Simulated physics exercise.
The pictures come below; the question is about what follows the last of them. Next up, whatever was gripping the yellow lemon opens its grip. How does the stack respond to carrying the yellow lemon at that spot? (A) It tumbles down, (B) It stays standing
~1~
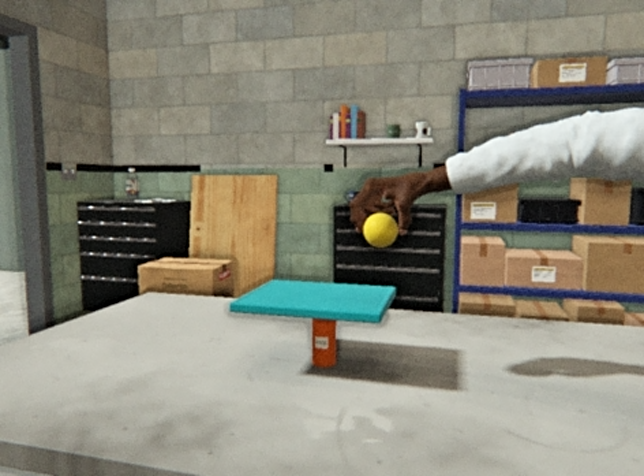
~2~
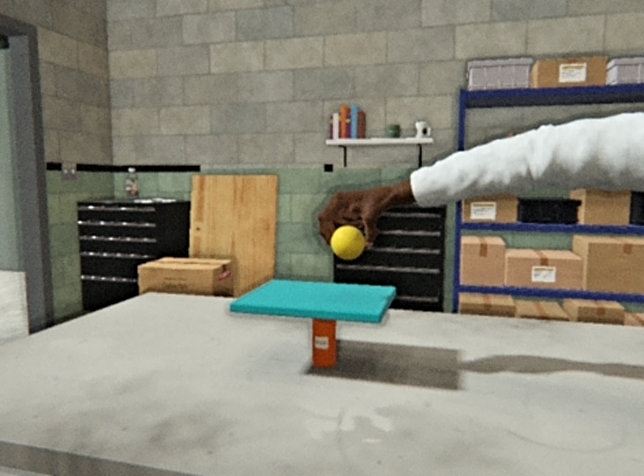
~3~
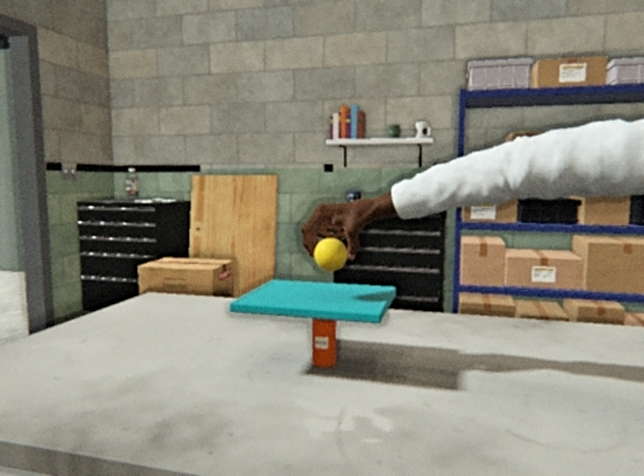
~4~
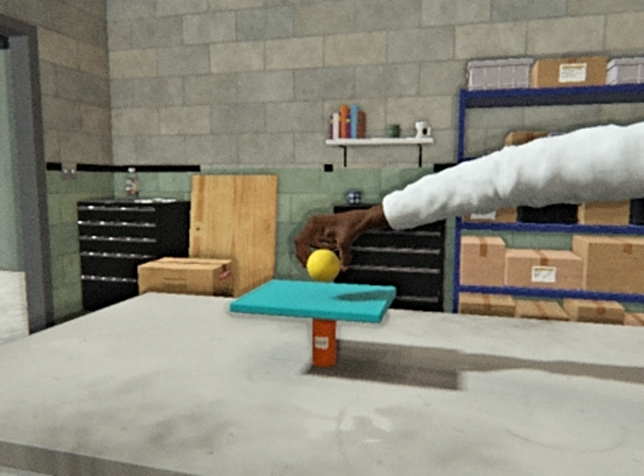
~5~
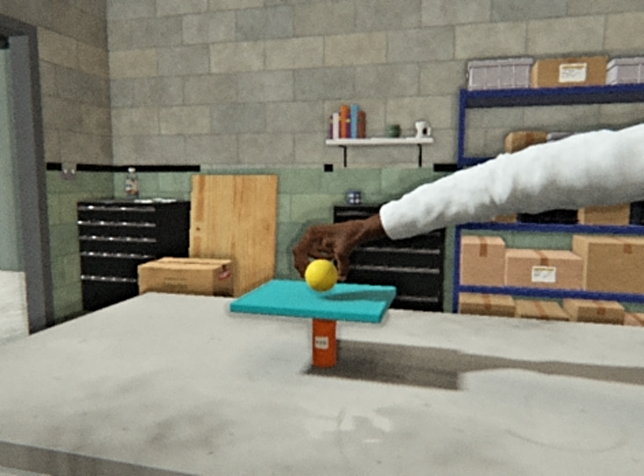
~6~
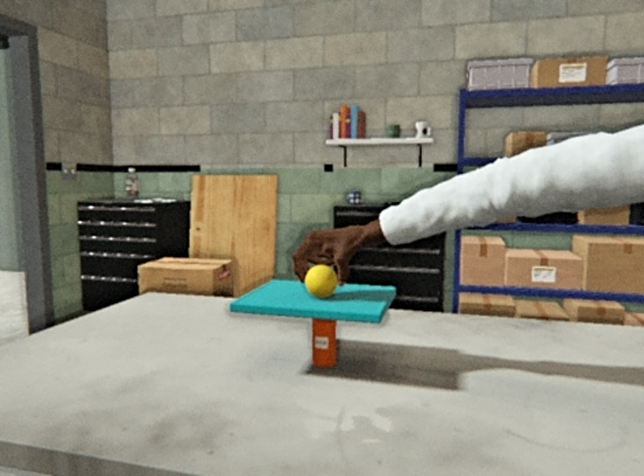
It stays standing.
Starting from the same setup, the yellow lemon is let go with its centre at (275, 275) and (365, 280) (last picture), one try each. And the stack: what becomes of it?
The stack topples over with the first try and remains upright with the second.
Then, 0.20 s later than the last frame, all is still.
Then, 0.40 s later than the last frame, yellow lemon resting near (322, 282).
When it is over, all 3 as before. End places, in pixels of the last picture, yellow lemon near (322, 282). The stack stays up.
